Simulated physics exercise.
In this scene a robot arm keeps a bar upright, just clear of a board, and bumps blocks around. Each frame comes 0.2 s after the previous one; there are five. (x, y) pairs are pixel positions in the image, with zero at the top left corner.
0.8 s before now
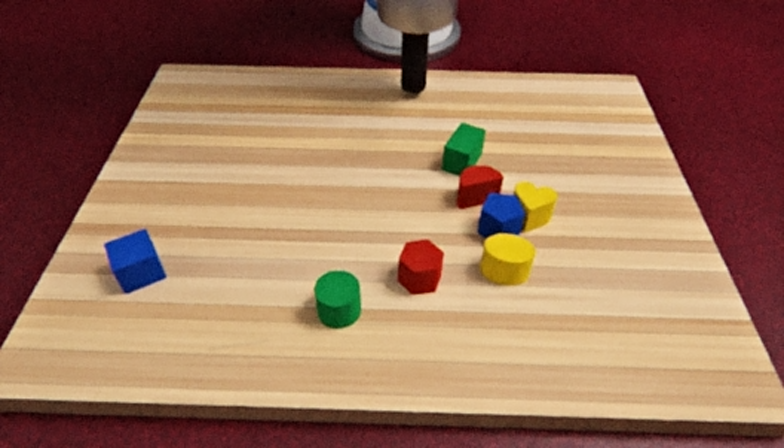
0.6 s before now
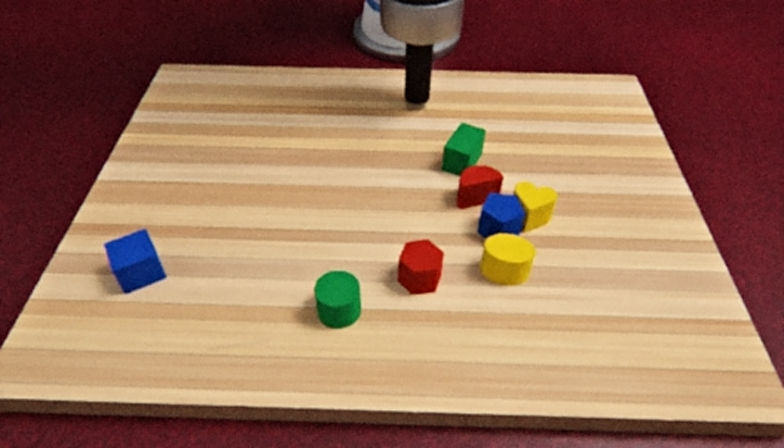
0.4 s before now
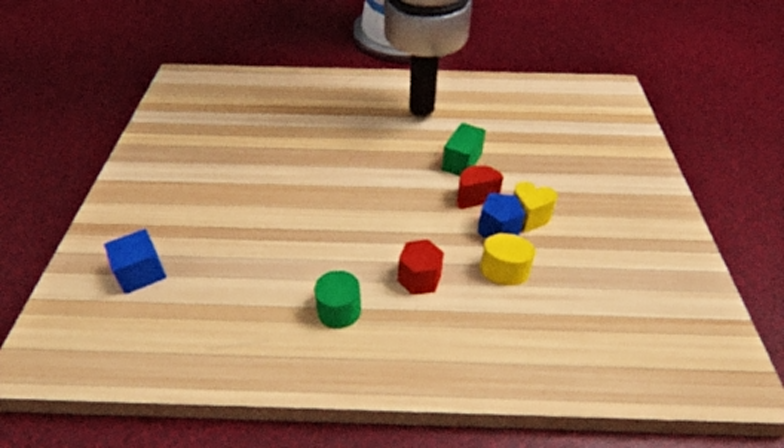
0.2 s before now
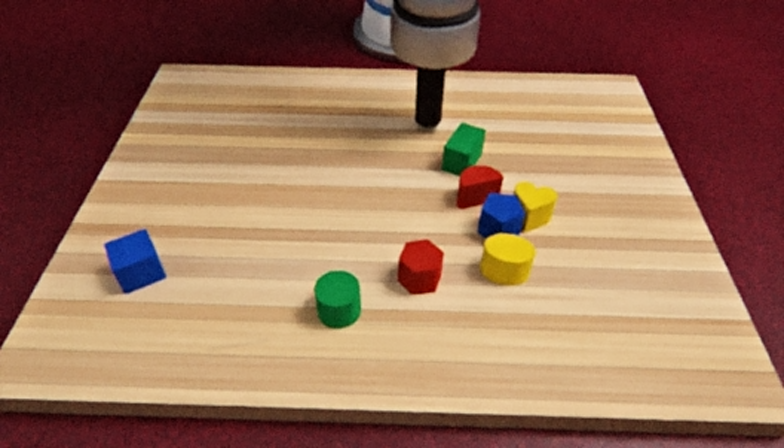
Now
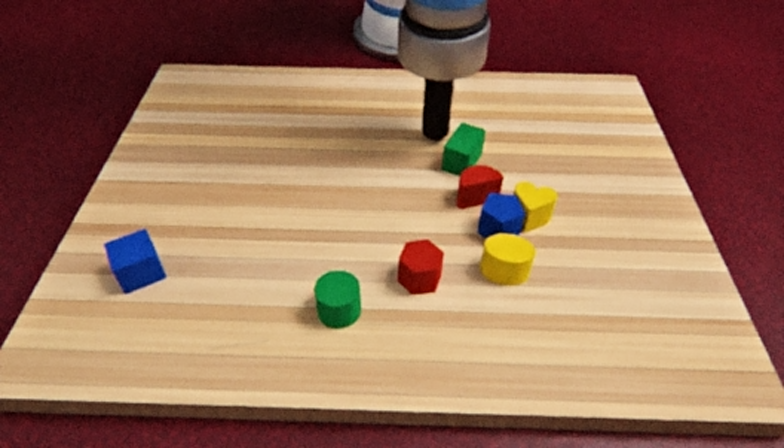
We see a black bar on a robotic arm move gradually forward and slightly right over a wooden board, drawing close to a green block, while the scattered red, blue, yellow and green blocks all stay still.
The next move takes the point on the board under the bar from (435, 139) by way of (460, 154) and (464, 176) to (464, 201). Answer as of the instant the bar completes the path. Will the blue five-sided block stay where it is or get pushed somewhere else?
The push reaches it.
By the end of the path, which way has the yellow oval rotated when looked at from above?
Clockwise rotation.
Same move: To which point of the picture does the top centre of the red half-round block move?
It will end up at (489, 221).
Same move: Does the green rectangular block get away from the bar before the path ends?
In short: No.
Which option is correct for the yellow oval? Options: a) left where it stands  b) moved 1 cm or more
(b)
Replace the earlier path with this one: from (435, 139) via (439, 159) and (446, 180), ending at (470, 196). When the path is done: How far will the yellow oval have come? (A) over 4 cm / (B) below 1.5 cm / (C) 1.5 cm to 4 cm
The answer is B.
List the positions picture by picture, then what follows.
The first frame shows bar's lower end at (413, 86); green rectangular block at (466, 137); red half-round block at (480, 174); blue five-sided block at (503, 206); yellow oval at (510, 247).
The second frame shows bar at (417, 97); blocks still.
The third frame shows bar at (422, 109); blocks still.
The fourth frame shows bar at (428, 120); blocks still.
The fifth frame shows bar at (435, 131); green rectangular block at (466, 137); red half-round block at (480, 174); blue five-sided block at (503, 206); yellow oval at (510, 247).
The first path, step by step. One third of the way, bar at (462, 146); green rectangular block at (477, 147), turned 30° clockwise.
Two thirds of the way, bar at (465, 168); green rectangular block at (484, 170), turned 40° clockwise; red half-round block at (486, 193), turned 20° anticlockwise; blue five-sided block at (508, 213).
At the end, bar at (465, 193); green rectangular block at (484, 197), turned 45° clockwise; red half-round block at (489, 221), turned 35° anticlockwise; blue five-sided block at (523, 228), turned 60° anticlockwise; yellow oval at (516, 260), turned 20° clockwise.
